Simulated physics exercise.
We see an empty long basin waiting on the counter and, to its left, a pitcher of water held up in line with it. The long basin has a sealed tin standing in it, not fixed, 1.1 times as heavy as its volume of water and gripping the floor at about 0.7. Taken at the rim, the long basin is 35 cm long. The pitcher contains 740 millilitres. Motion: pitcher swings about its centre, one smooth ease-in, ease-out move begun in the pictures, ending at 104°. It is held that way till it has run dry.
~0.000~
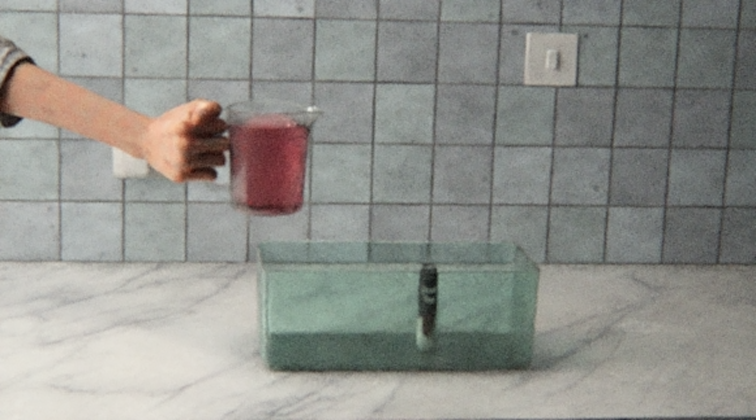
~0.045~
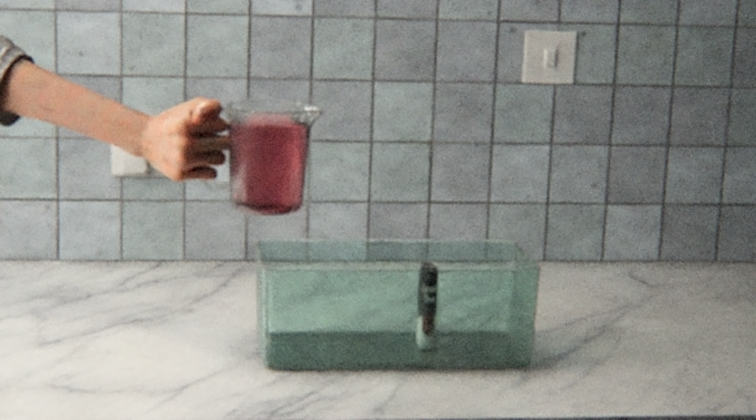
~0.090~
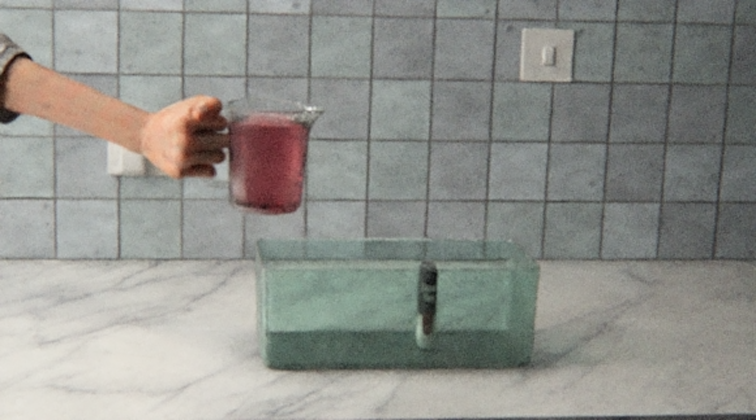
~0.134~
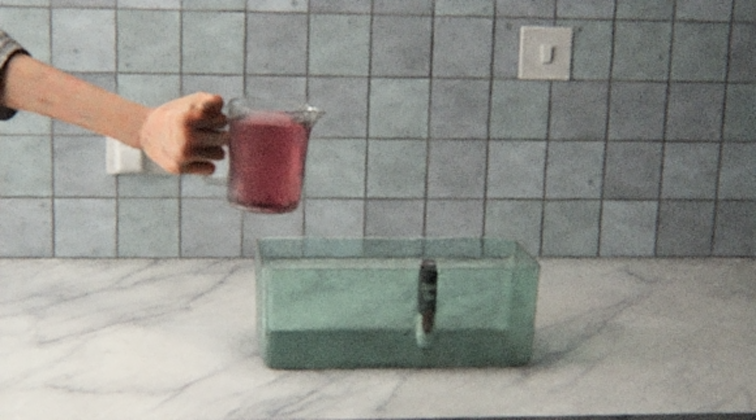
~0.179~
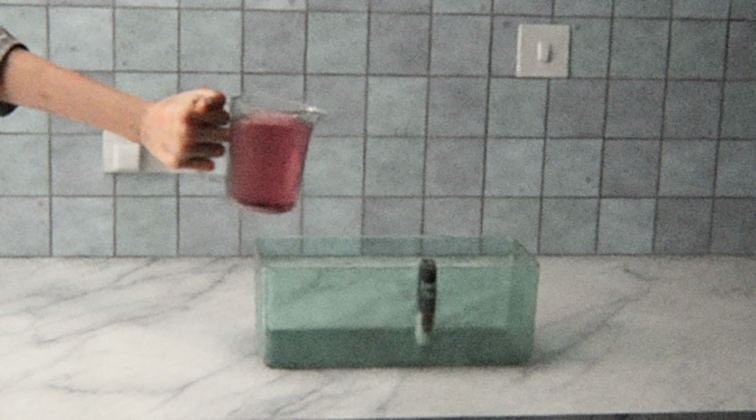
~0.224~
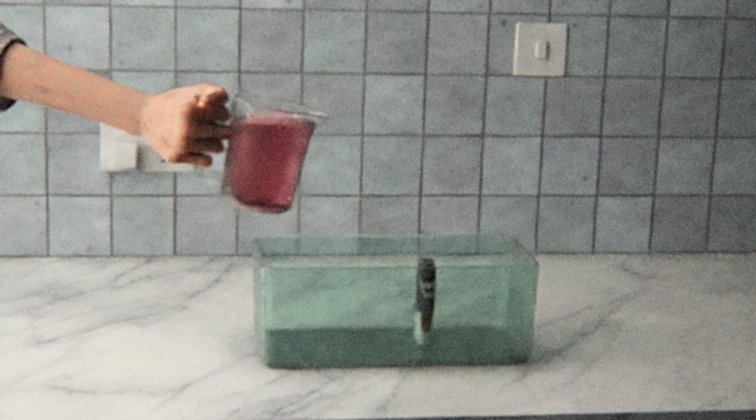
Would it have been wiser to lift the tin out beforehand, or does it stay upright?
It is not upset.
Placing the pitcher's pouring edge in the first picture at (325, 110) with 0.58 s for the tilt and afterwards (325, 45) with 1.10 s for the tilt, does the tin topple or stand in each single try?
First it stays on its base; then it stays on its base.
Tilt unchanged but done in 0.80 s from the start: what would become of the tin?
It stays steady, then.
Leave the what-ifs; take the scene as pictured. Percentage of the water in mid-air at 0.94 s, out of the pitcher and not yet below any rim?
Some 18 % is up in the air.
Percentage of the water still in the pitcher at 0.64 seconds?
82 %.
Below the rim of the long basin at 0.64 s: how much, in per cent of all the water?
Near 4 in a hundred.
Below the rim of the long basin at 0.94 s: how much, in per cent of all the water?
I'd put it at roughly 52 per cent.
After 0.64 s the tilt is 65° and 82 per cent is still to pour; the tin stands where it began.
After 0.94 s the tilt is 99° and 31 per cent is still to pour; the tin stands where it began.
After 1.26 s the tilt is 104° and 3 per cent is still to pour; the tin stands where it began.
After 1.60 s the tilt is 104° and 0 per cent is still to pour; the tin stands where it began.
In the end the tin stands where it began.
